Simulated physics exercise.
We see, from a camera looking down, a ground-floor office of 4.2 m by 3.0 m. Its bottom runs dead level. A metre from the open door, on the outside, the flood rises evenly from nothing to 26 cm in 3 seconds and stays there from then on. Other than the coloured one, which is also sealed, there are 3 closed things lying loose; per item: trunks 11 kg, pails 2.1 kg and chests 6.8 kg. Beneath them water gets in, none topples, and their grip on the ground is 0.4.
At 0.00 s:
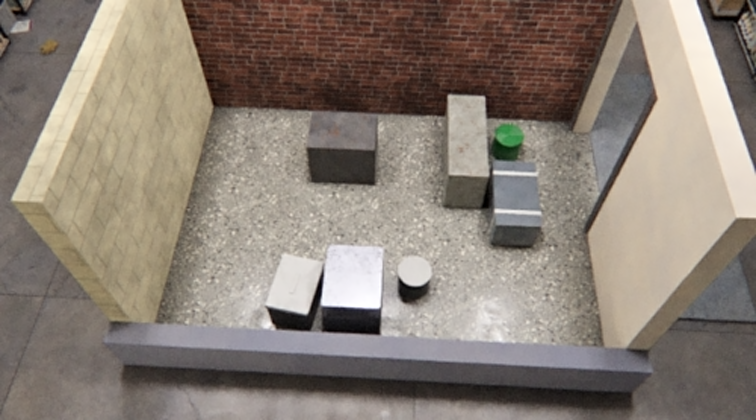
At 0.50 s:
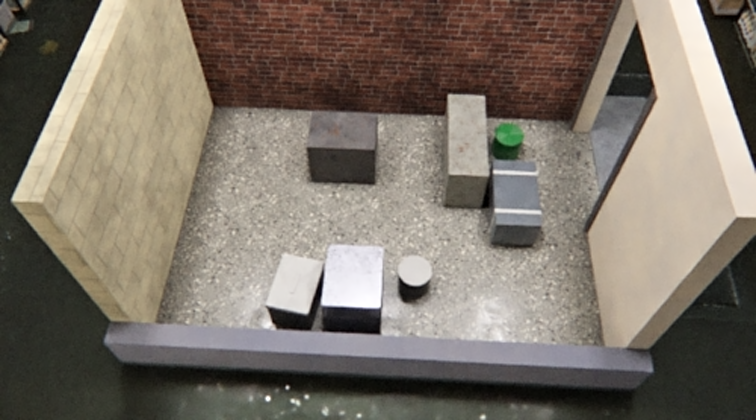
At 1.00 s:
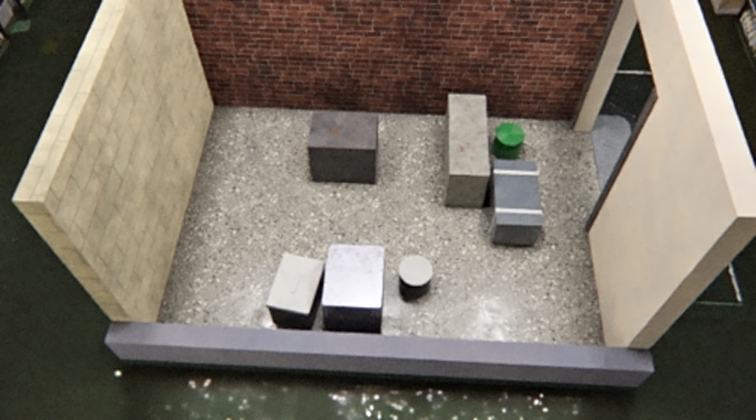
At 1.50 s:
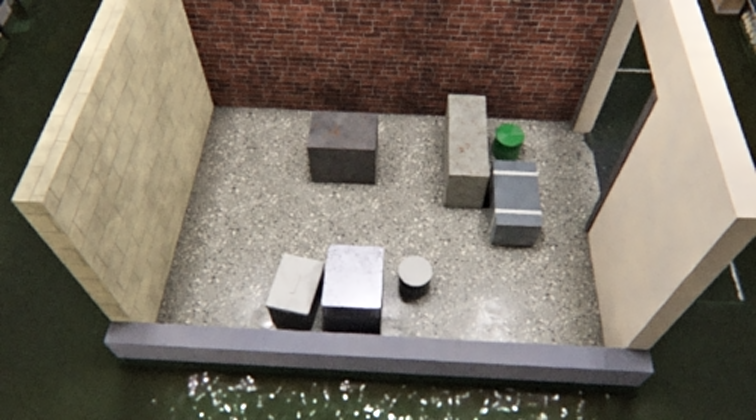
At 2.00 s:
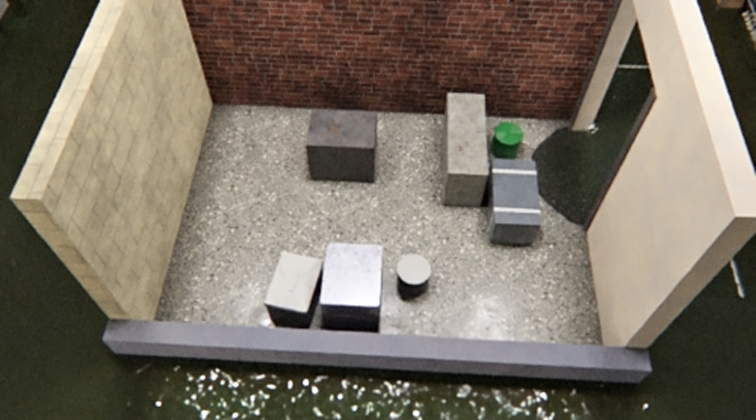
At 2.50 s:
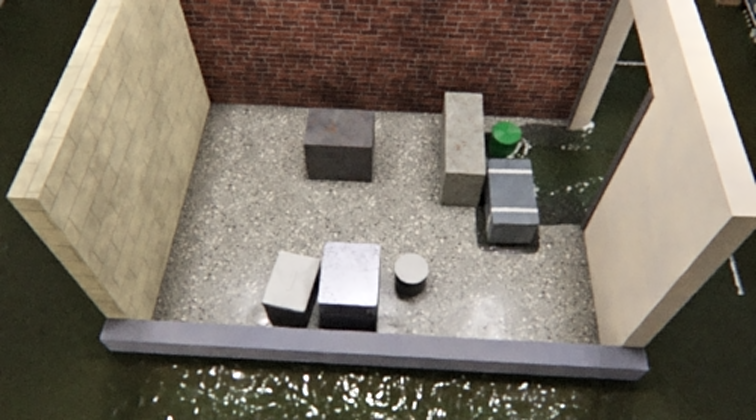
A small room with a brick back wall, cream side walls, a low grey front ledge and a speckled floor is seen from above. A dark block stands at back centre, a tall grey block, a green drum and a banded grey box at right, and two pale blocks and a grey cylinder in front. Dark water covers the ground outside, then spreads through the right-hand doorway around the drum and banded box, while the view shifts very slightly.
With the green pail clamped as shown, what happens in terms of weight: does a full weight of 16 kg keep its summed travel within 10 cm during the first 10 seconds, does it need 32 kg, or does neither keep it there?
It needs 32 kg.
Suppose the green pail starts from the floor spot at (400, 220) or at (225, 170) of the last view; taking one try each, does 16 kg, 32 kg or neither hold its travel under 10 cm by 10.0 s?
For the first spot the lighter suffices, for the second the lighter suffices.
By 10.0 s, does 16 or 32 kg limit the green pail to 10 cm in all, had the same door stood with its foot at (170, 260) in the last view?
Then only the heavier mass works.
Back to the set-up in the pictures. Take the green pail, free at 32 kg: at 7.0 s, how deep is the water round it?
Around 22 cm.
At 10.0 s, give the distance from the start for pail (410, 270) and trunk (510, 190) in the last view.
In turn: 60 cm, 300 cm.
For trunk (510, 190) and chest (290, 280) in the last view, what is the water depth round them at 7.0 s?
First about 20 cm, second about 3 cm.
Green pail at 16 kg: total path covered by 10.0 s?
It would cover some 40 cm all told.
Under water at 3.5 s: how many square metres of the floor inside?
That flooded area is roughly 3.0 m2.
After 3.5 s the green pail would be 24 cm from its start with 16 kg and 0 cm from its start with 32 kg; 17 cm of water round it then.
After 4.5 s the green pail would be 37 cm from its start with 16 kg and 0 cm from its start with 32 kg; 26 cm of water round it then.
After 7.0 s the green pail would be 37 cm from its start with 16 kg and 0 cm from its start with 32 kg; 22 cm of water round it then.
After 10.0 s the green pail would be 37 cm from its start with 16 kg and 0 cm from its start with 32 kg; 23 cm of water round it then.
